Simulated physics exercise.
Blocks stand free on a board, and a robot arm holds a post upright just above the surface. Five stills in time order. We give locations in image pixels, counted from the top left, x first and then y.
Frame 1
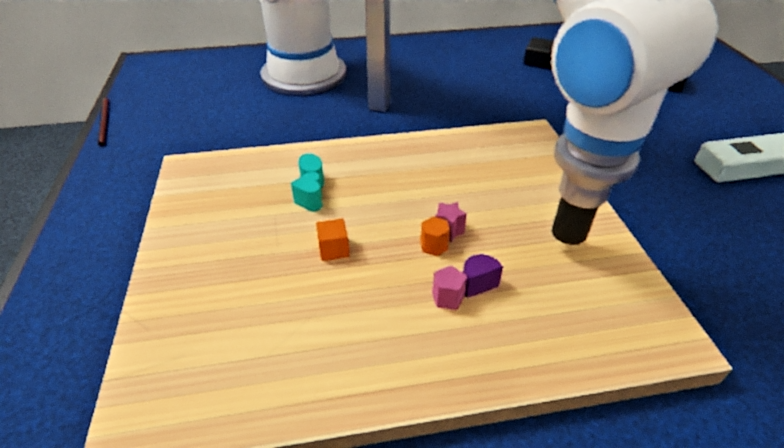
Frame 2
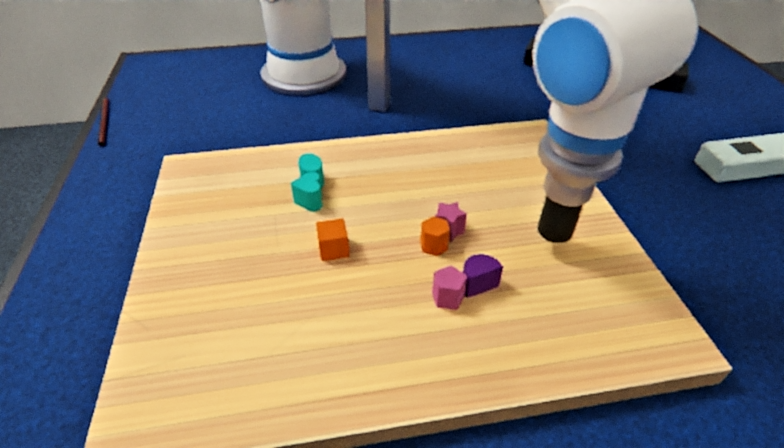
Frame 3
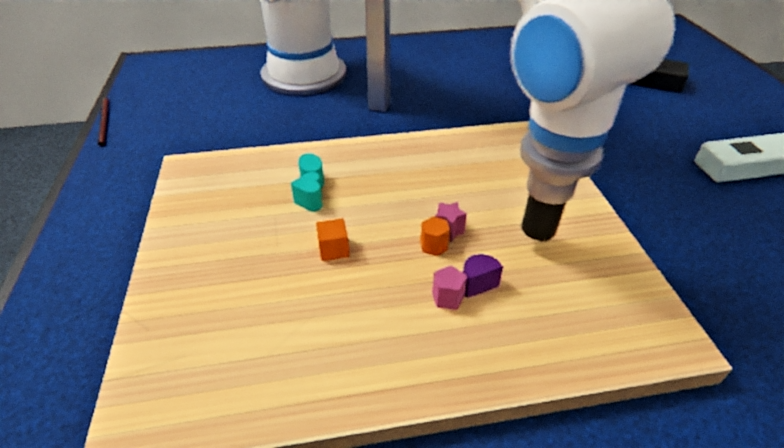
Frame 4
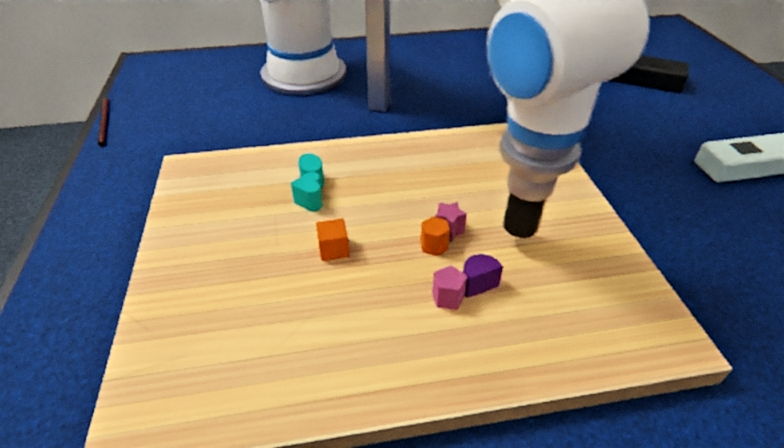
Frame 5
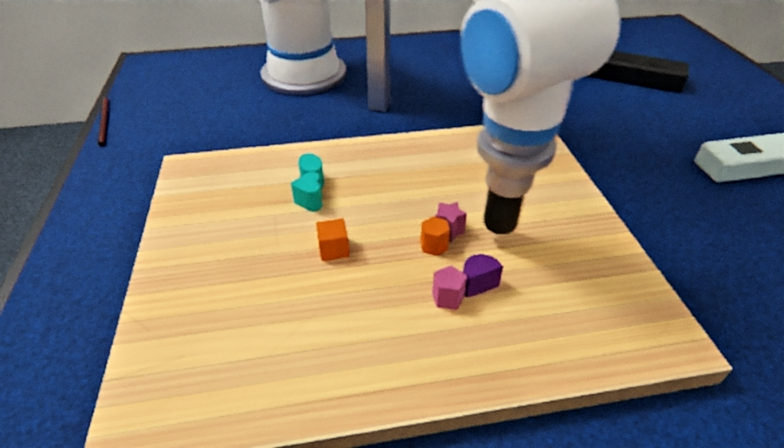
Robot arm holding a black-tipped post moving steadily left across a wooden board, the small coloured blocks on it staying still.
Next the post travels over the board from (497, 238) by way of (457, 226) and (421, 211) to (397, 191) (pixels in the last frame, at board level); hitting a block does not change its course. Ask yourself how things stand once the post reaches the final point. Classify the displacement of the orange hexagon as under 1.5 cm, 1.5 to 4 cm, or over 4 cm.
Band: Under 1.5 cm.
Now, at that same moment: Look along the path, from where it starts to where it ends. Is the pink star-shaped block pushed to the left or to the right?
Seen from start to end, it moves left.
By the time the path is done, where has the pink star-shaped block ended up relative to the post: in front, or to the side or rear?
The pink star-shaped block won't stay at the front of the post.
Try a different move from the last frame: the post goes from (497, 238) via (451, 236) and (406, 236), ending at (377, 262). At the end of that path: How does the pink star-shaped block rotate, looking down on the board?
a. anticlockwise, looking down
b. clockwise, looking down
I choose b.
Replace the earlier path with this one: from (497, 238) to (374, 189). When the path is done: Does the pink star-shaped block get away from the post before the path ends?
I believe so.
What follows on the original path. One third of the way, post at (459, 211); orange hexagon at (429, 227), turned 25° anticlockwise; pink star-shaped block at (427, 209), turned 30° anticlockwise.
Two thirds of the way, post at (421, 197); orange hexagon at (429, 227), turned 25° anticlockwise; pink star-shaped block at (408, 207), turned 105° anticlockwise.
At the end, post at (397, 177); orange hexagon at (429, 227), turned 25° anticlockwise; pink star-shaped block at (408, 207), turned 110° anticlockwise; purple D-shaped block in place.
